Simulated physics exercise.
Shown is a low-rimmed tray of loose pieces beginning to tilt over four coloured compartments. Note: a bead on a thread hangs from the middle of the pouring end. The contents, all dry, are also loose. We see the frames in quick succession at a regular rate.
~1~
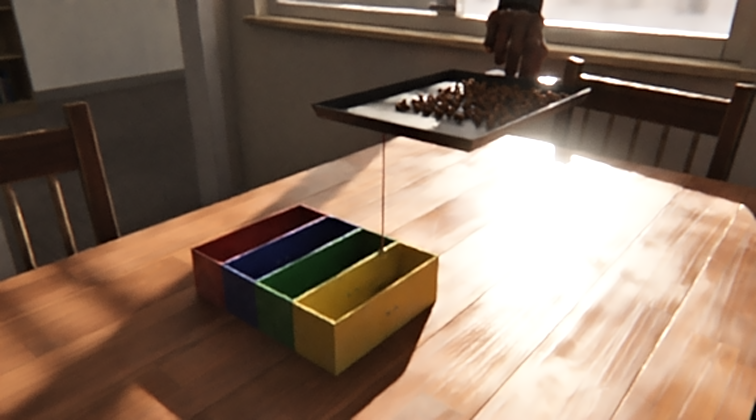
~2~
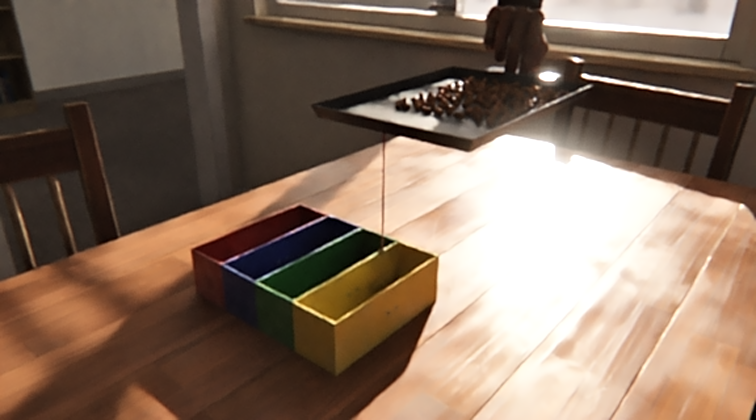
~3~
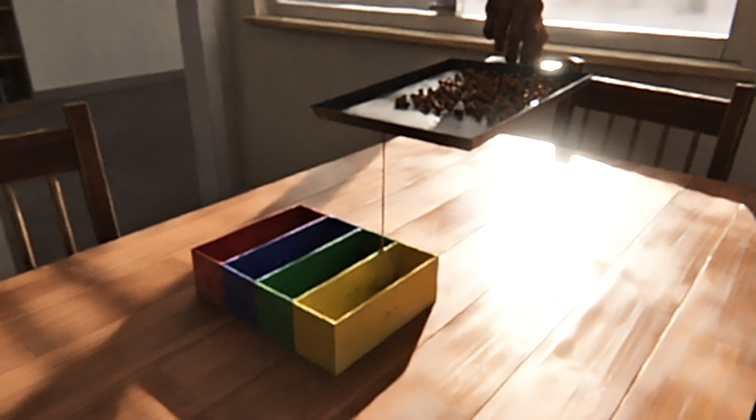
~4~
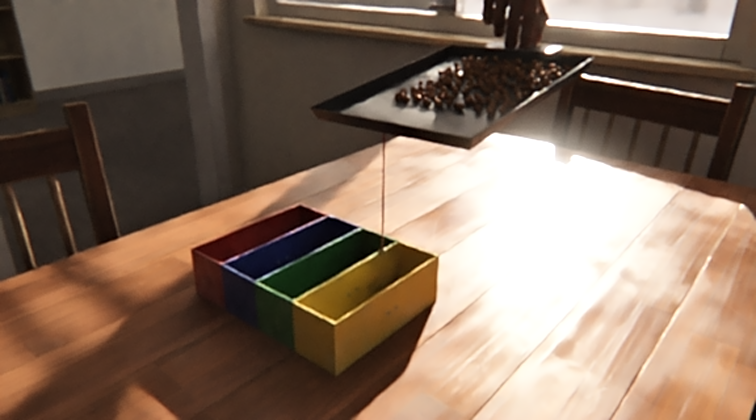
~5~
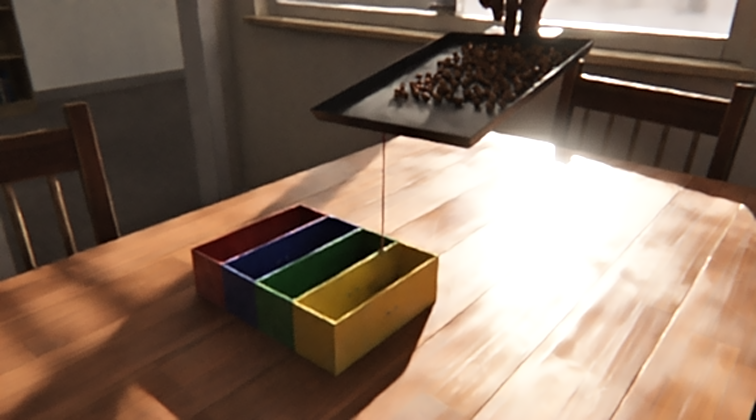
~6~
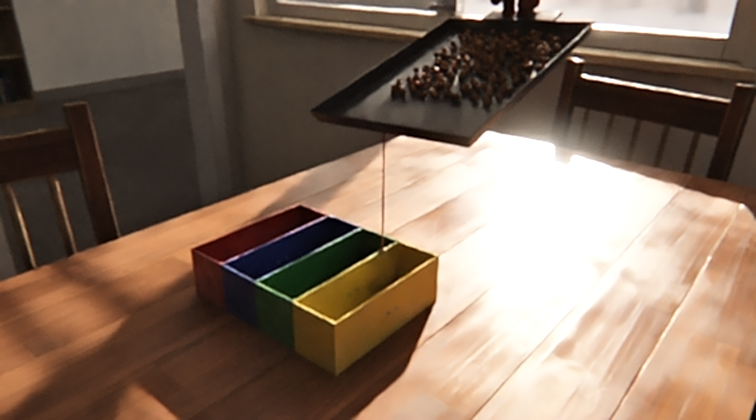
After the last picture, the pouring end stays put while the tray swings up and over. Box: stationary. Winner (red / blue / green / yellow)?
Green.
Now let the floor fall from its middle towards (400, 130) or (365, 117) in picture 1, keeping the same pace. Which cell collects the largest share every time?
So the first one goes to that yellow cell and the second to the cell in blue.
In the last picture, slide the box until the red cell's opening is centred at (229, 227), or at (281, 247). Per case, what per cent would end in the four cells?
Around 70 per cent for the first position, around 90 per cent for the second.
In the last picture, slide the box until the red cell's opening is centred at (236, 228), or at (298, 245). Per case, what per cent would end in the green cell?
40 per cent the first time, 20 per cent the second time.
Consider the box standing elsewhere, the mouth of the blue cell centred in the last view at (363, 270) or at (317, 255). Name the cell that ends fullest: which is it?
The first time it is the red cell; the second time it is the blue one.
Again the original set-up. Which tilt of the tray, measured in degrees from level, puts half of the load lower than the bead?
Around 90° at that moment.
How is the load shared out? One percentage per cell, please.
Approximate shares in per cent - red cell 0, blue cell 20, green cell 40, yellow cell 20.
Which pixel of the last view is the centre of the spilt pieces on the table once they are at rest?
Centre: Roughly (314, 401).
Shortly afterwards, tray tipped steeply; near half on the tray; a little in the green cell; a little in the blue cell; a little in the yellow cell; only a few in the red cell; near a quarter falling or outside the box.
Next, tray tipped right over; only a few on the tray; near a third in the green cell; near a quarter in the blue cell; a little in the yellow cell; only a few in the red cell; near a quarter falling or outside the box.
Some moments later, tray tipped past a quarter turn; near a third in the green cell; near a quarter in the blue cell; near a quarter in the yellow cell; only a few in the red cell; a little falling or outside the box.
In the end, tray tipped past a quarter turn; near a third in the green cell; near a quarter in the blue cell; near a quarter in the yellow cell; only a few in the red cell; a little outside the box.
